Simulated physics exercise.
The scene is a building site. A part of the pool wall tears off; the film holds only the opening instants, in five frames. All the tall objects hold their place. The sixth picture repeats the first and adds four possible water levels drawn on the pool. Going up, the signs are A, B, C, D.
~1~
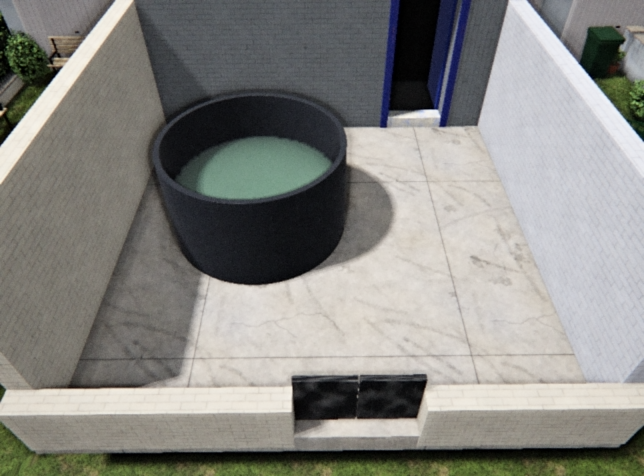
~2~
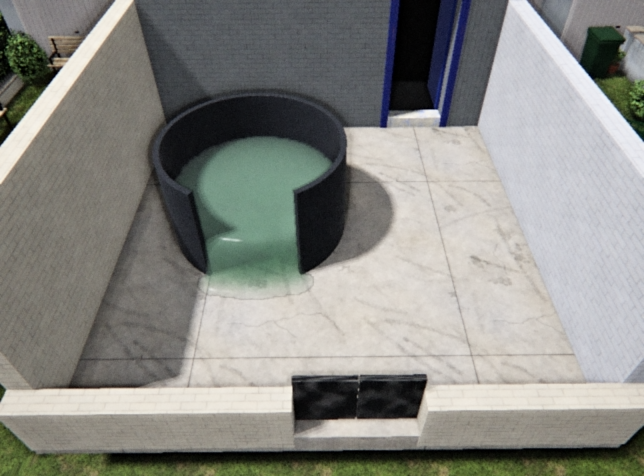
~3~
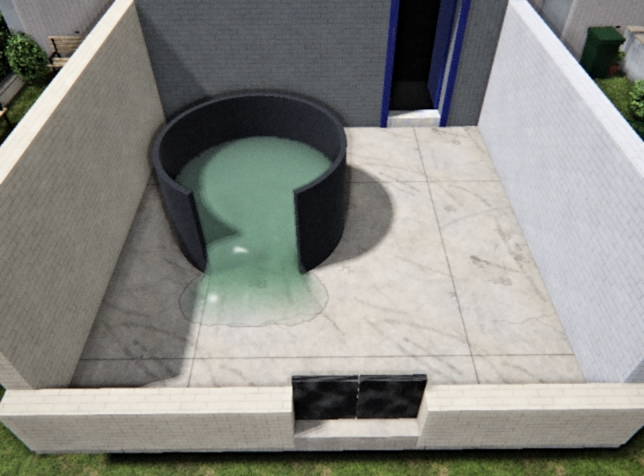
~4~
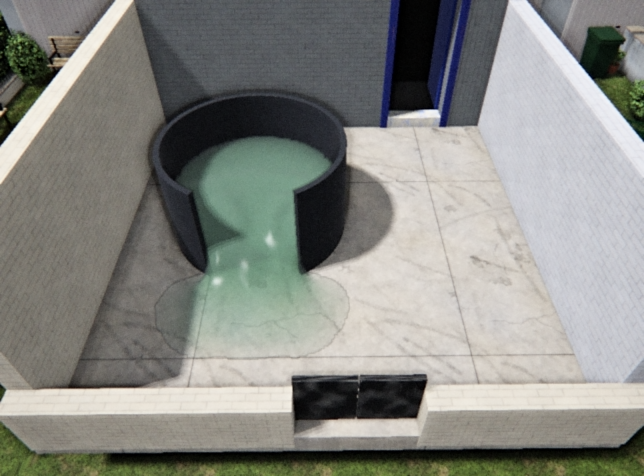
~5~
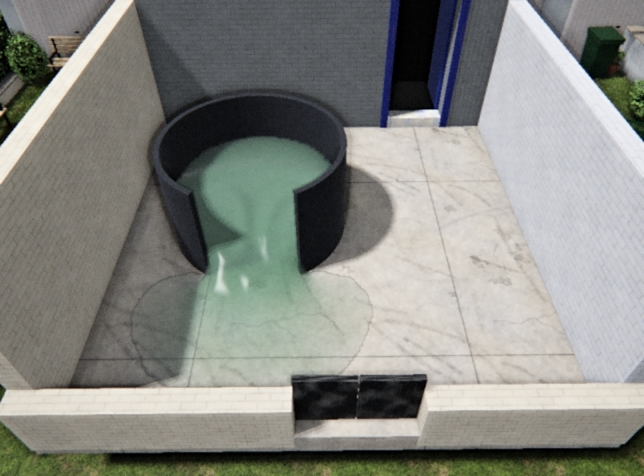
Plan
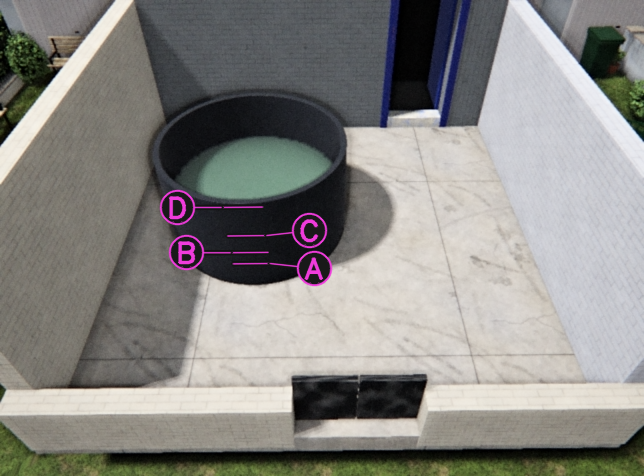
At first, greenish water sits still inside a round dark tank on a pale marble floor enclosed by walls. Then an opening appears in the tank's near side and water pours out, spreading across the floor in a widening, rounded sheet toward the low front wall.
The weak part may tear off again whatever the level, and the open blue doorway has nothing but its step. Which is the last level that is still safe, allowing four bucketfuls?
I would pick mark C.
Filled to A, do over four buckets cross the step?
No.
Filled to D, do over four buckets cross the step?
Yes, that goes wrong.
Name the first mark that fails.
That is mark D.
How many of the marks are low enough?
Three.
In magenta, A at (251, 263); B at (249, 252); C at (246, 235); D at (242, 207); from the bottom up A, B, C, D.
Choosing A, nothing gets over.
Choosing B, nothing gets over.
Choosing C, a splash gets over, under a bucket.
Choosing D, about 11 bucketfuls get in.
